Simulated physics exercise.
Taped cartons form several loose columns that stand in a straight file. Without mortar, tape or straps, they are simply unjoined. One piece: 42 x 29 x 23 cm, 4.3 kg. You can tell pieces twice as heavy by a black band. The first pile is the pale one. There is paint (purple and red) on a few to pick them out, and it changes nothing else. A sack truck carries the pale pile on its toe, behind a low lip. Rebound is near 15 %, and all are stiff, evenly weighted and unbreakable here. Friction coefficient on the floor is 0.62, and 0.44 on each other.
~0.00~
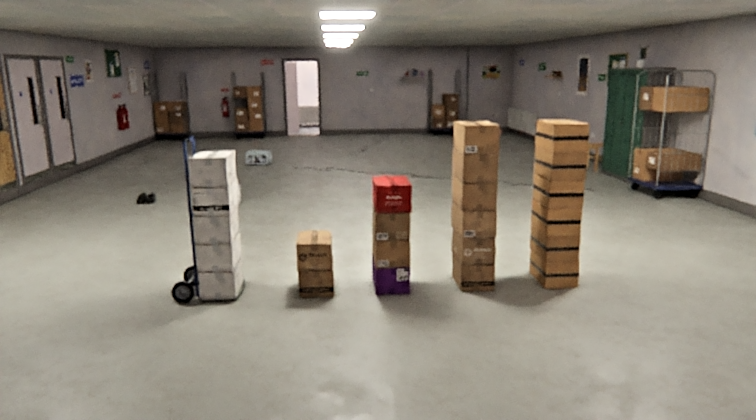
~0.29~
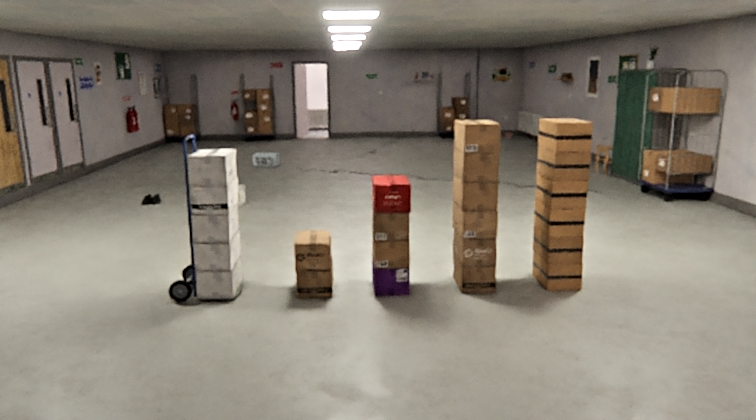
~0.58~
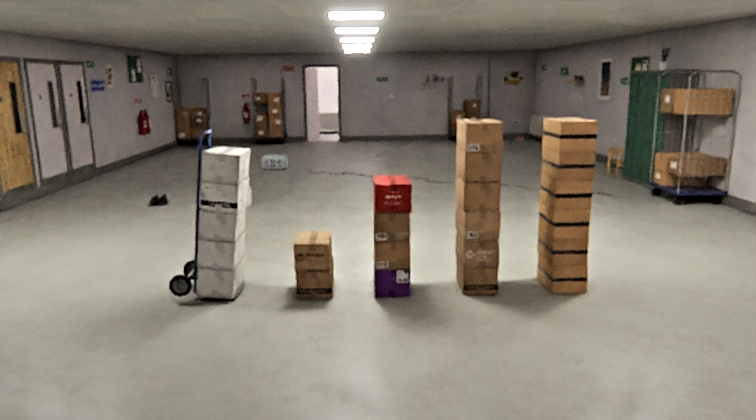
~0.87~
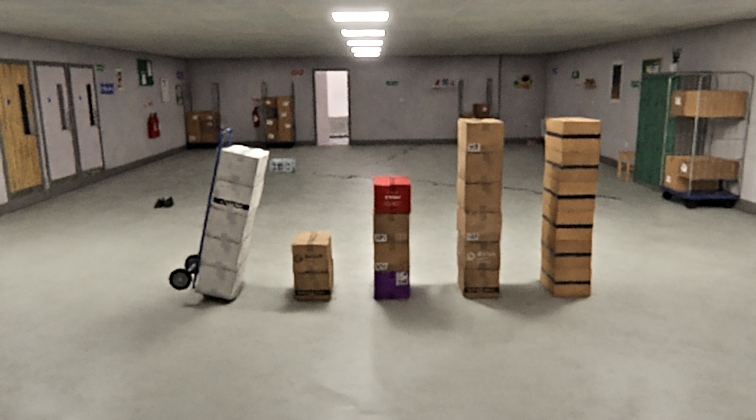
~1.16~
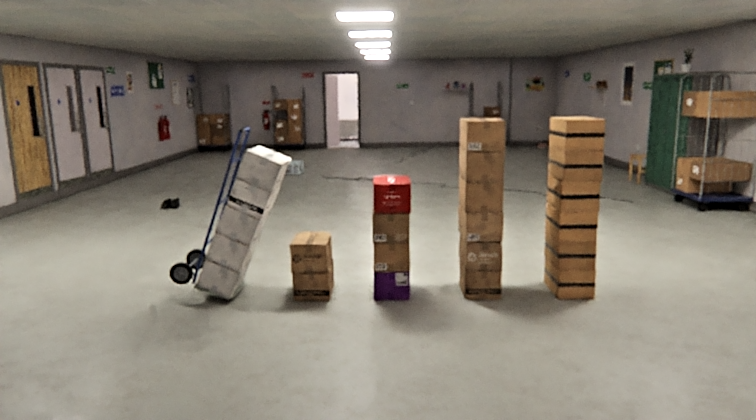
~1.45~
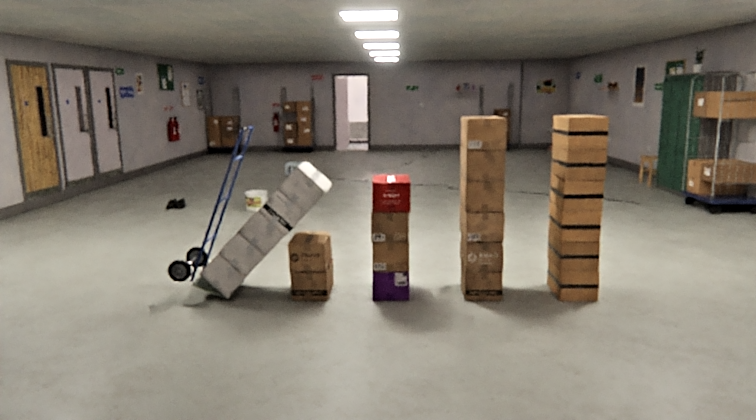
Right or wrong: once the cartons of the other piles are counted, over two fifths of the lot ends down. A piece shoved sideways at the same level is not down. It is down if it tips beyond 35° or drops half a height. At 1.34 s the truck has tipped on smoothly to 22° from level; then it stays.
Wrong.
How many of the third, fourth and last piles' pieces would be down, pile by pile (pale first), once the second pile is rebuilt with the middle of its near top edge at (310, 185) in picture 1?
Result: Third pile 4, fourth pile 6, last pile 6.
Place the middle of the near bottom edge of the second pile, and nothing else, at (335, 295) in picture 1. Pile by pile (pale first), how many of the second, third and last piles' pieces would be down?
The second pile ends with 0 down, the third with 0, the last with 0.
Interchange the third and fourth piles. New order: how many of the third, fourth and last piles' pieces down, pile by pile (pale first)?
Down tally in the new order: Third = 0, fourth = 0, last = 0.
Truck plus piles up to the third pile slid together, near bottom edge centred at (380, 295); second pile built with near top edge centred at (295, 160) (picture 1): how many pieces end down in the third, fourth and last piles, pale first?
Third 4, fourth 6, last 6.
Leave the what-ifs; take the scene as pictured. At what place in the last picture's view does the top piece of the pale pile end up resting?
Look for the top piece around pixel (357, 251).
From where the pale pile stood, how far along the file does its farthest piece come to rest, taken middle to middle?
I'd say close to 120 cm along.
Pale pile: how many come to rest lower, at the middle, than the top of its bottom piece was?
2 of them.
Around 1.51 s, 5 of the pale pile down; none of the 18 other cartons down.
Around 1.70 s, 5 of the pale pile down; none of the 18 other cartons down, 3 disturbed.
Around 1.84 s, 5 of the pale pile down; none of the 18 other cartons down, 4 disturbed; red carton displaced 31 mm.
Finally (2.4 s), 5 of the pale pile down; none of the 18 other cartons down, 3 disturbed; purple carton unmoved; red carton unmoved. That is 0 per cent. Seen by the last camera, middles, purple carton near (391, 278), red carton near (393, 193).
